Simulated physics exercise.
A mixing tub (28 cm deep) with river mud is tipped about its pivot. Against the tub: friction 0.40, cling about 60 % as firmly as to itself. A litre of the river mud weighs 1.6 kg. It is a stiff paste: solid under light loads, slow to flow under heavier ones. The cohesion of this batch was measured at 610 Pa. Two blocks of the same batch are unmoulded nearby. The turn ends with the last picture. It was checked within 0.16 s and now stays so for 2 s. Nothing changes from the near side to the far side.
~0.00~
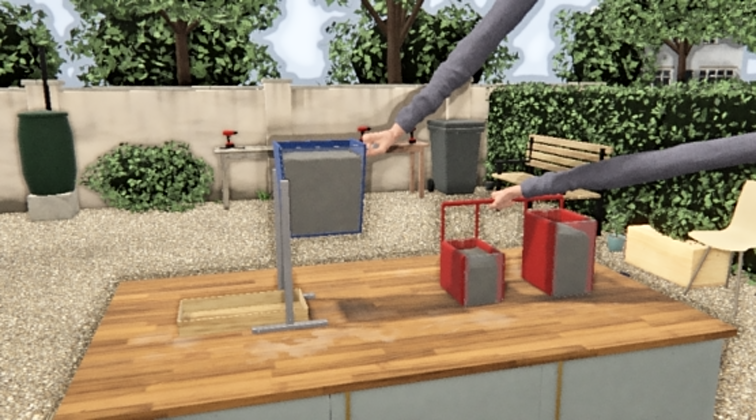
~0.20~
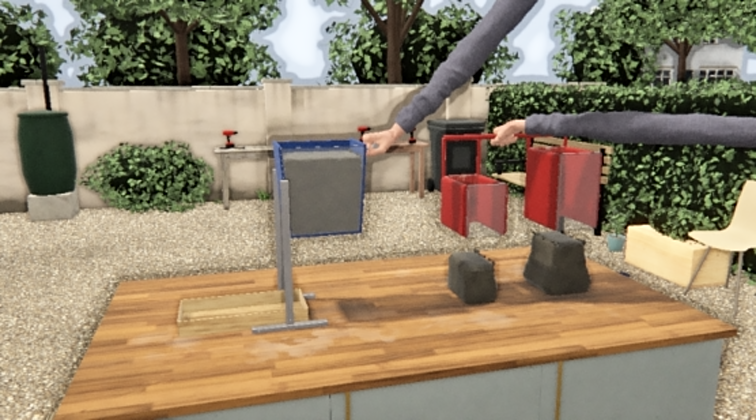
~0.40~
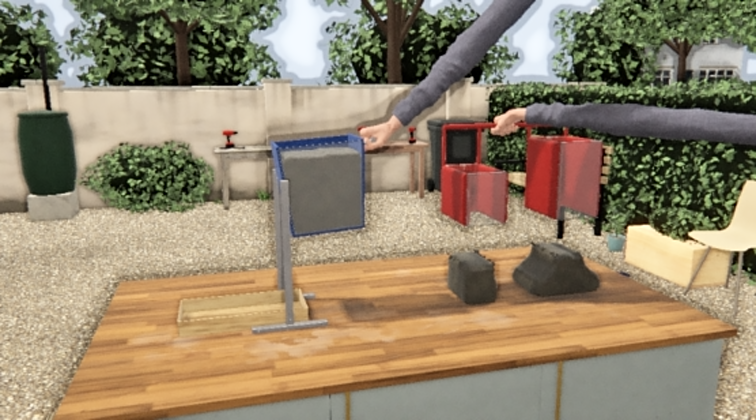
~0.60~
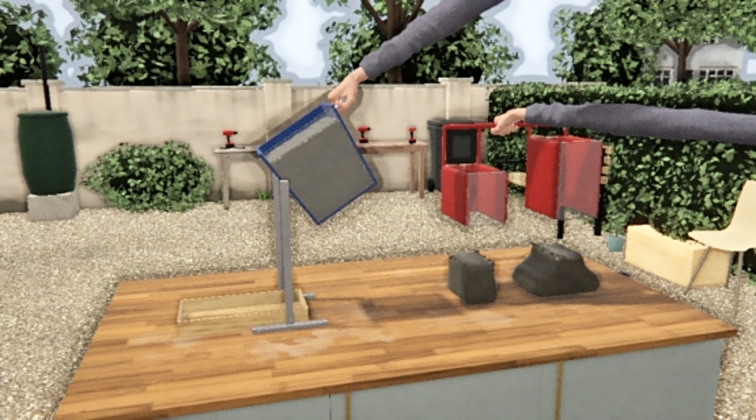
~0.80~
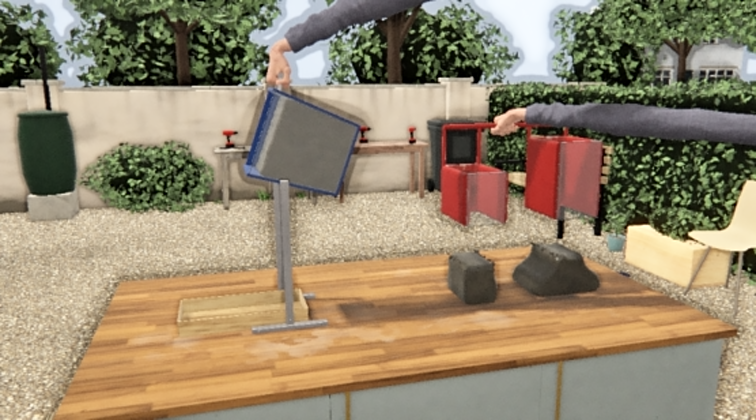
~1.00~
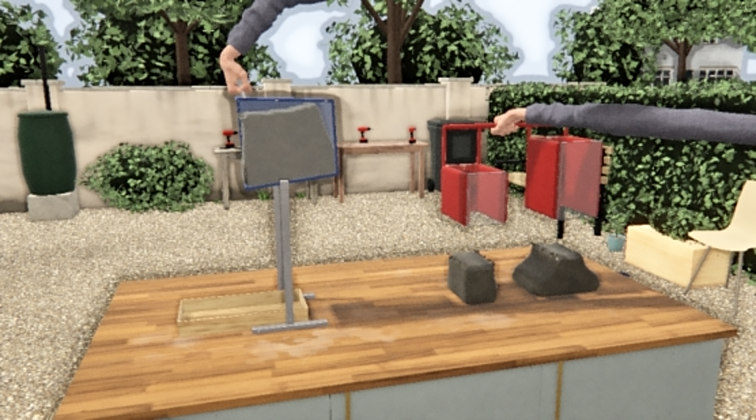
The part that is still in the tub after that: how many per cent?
Expect roughly 41 %.
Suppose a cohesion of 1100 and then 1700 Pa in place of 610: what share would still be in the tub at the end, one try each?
In turn about 70 %, 100 %.
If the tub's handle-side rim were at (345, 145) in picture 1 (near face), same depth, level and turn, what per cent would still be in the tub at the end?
Then about 65 %.
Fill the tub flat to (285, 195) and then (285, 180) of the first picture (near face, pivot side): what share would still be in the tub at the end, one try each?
In turn about 75 %, 55 %.
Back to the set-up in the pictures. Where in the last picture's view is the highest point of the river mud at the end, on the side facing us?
Around (302, 148).
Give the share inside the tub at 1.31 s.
Some 50 per cent.
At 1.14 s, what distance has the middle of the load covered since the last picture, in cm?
Some 6 cm.
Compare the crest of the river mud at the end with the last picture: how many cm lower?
About 12 cm.
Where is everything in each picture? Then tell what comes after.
The first picture shows handle-side rim at (364, 145), tilt 0 degrees; crest of the river mud at (293, 160); block heights 15 cm, 23 cm (left to right).
The second picture shows handle-side rim at (364, 145), tilt 0 degrees; crest of the river mud at (293, 160); block heights 14 cm, 19 cm (left to right).
The third picture shows handle-side rim at (361, 140), tilt 4 degrees; crest of the river mud at (354, 153); block heights 14 cm, 15 cm (left to right).
The fourth picture shows handle-side rim at (332, 107), tilt 33 degrees; crest of the river mud at (334, 122); block heights 14 cm, 15 cm (left to right).
The fifth picture shows handle-side rim at (274, 92), tilt 70 degrees; crest of the river mud at (286, 101); block heights 14 cm, 15 cm (left to right).
The sixth picture shows handle-side rim at (238, 102), tilt 92 degrees; crest of the river mud at (312, 107); block heights 14 cm, 15 cm (left to right).
After 1.14 s, the tub is at 93 degrees and holds 77 %.
After 1.31 s, the tub is at 93 degrees and holds 52 %.
After 1.48 s, the tub is at 93 degrees and holds 42 %.
After 1.65 s, the tub is at 93 degrees and holds 41 %.
After 3.00 s, the tub is at 93 degrees and holds 41 %.
